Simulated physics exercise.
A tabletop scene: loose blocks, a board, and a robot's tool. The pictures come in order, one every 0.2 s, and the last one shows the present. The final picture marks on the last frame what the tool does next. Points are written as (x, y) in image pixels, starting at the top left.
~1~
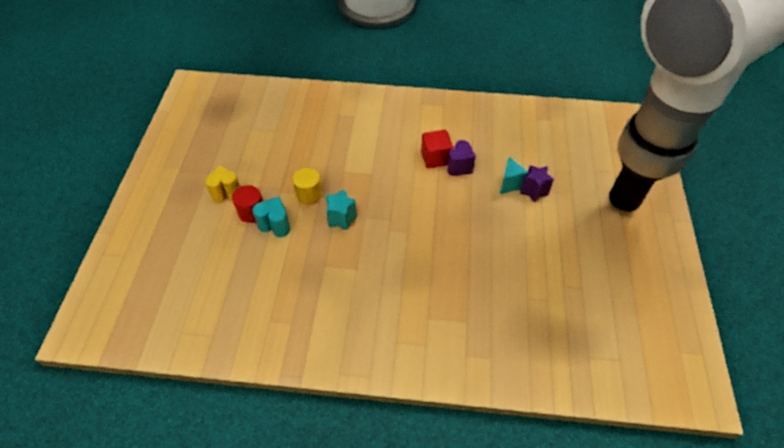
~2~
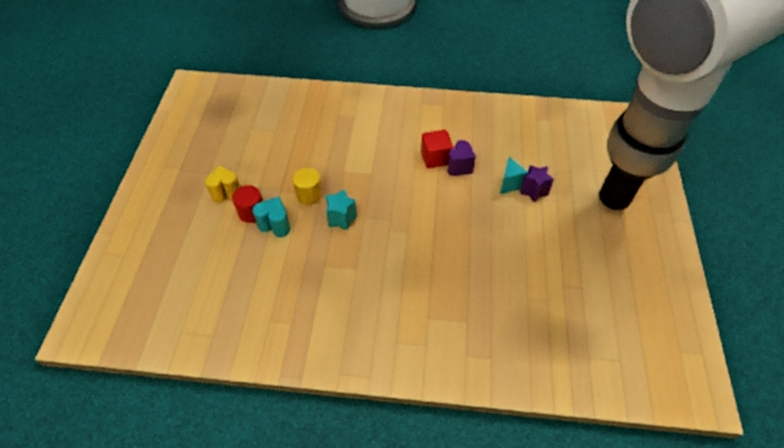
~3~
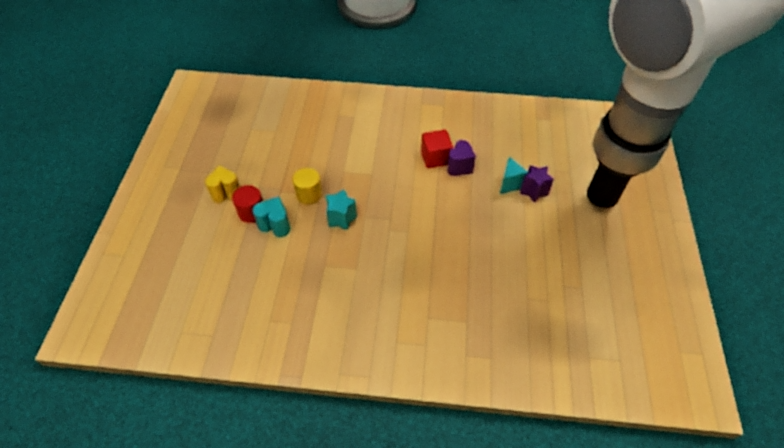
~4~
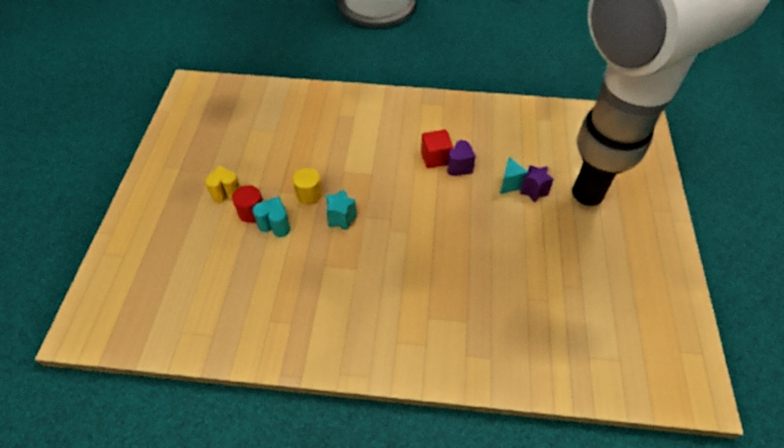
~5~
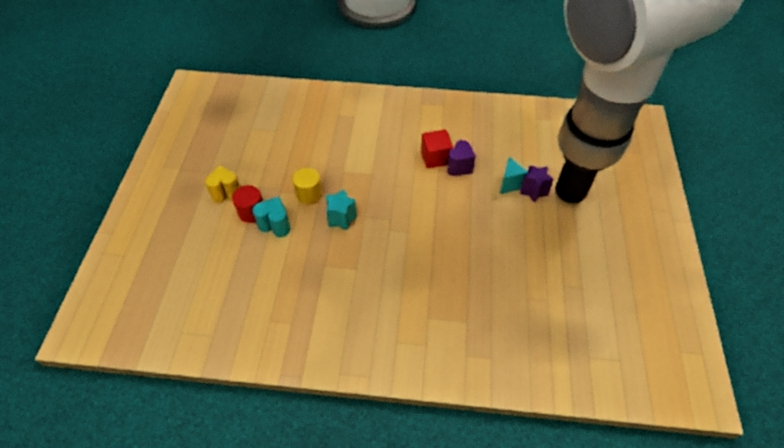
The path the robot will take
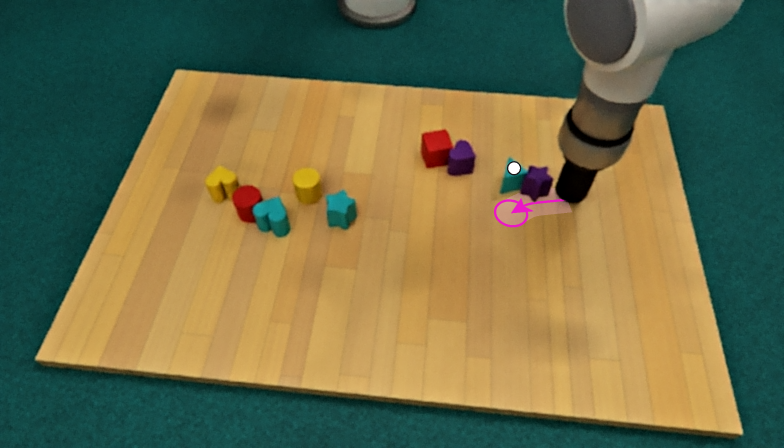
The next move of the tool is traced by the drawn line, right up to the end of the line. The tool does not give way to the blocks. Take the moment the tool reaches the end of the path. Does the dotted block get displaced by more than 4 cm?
I believe not.
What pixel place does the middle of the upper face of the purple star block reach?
Its top centre is at about (509, 173).
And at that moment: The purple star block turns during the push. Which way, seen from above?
Its spin: Clockwise.
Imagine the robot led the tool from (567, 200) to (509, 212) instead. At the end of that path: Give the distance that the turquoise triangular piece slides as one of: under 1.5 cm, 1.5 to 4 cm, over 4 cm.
Medium: 1.5 to 4 cm.
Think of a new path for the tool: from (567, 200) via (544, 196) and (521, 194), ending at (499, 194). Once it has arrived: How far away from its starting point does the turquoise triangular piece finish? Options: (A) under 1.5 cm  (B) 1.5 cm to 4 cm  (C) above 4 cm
Letter C.
The drawn path runs from (567, 200) by way of (537, 203) to (511, 213); the dot is on the turquoise triangular piece.
What follows on the original path. Halfway along, tool at (540, 194); turquoise triangular piece at (498, 160); purple star block at (517, 171), turned 35° clockwise.
At the end, tool at (514, 205); purple heart block not moved; turquoise triangular piece at (496, 157); purple star block at (509, 173), turned 80° clockwise.
